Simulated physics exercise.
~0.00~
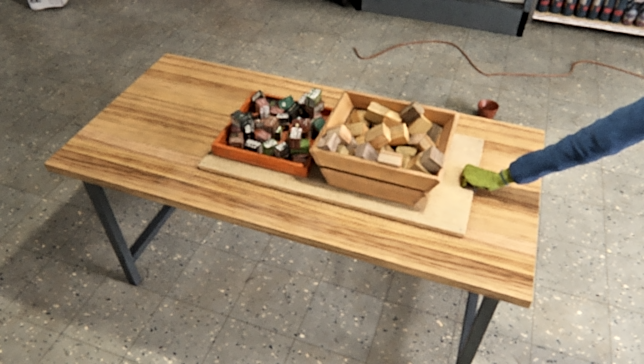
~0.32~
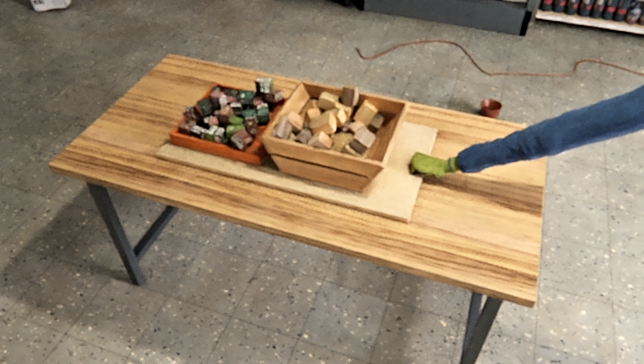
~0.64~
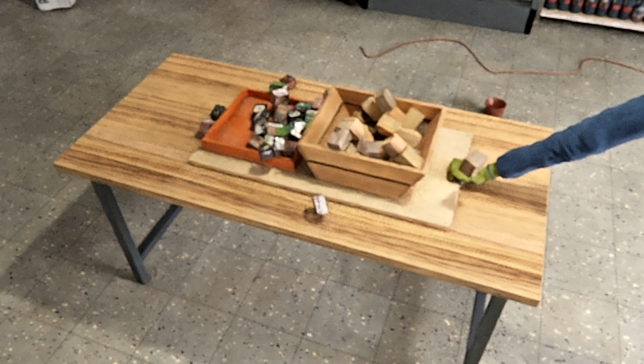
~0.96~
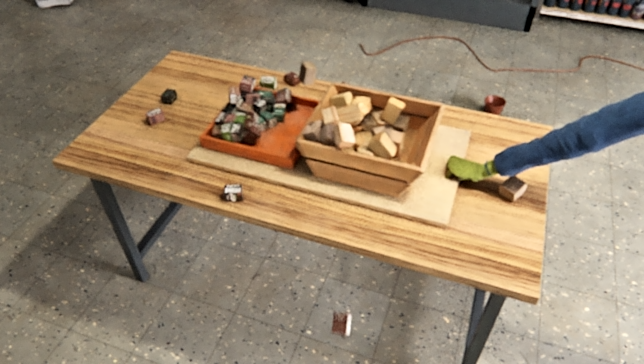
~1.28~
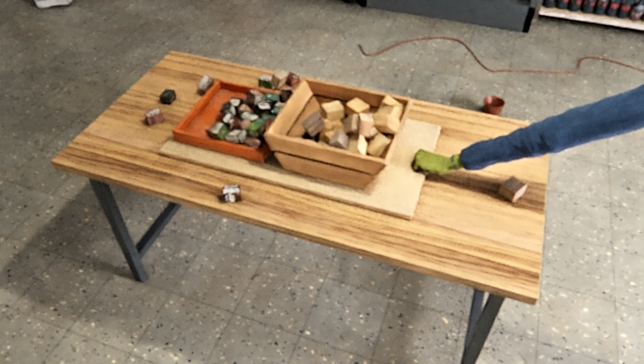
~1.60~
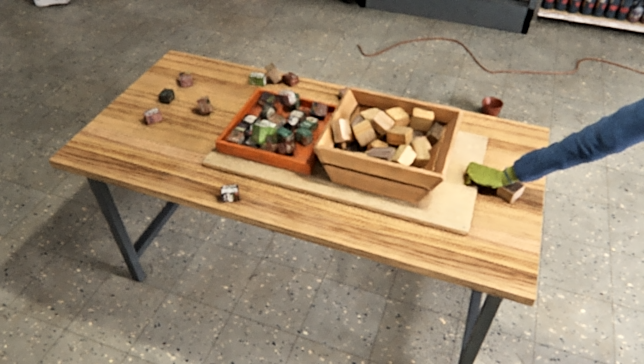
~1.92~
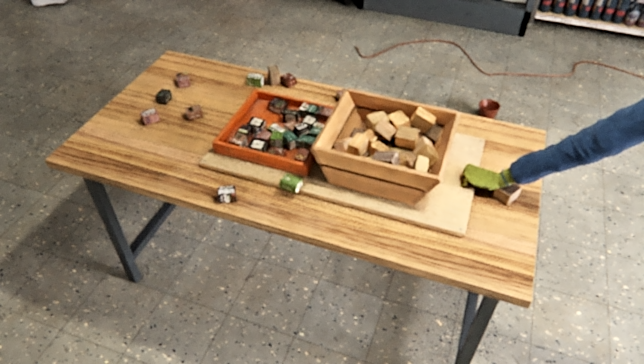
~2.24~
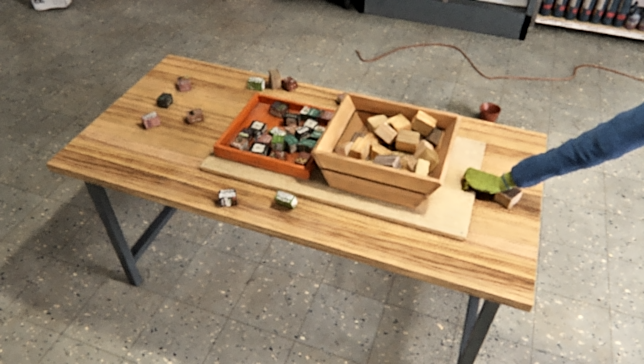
On a wooden table, a green-gloved hand shaking a board with two crates sideways, scattering small cartons and a few wood blocks.
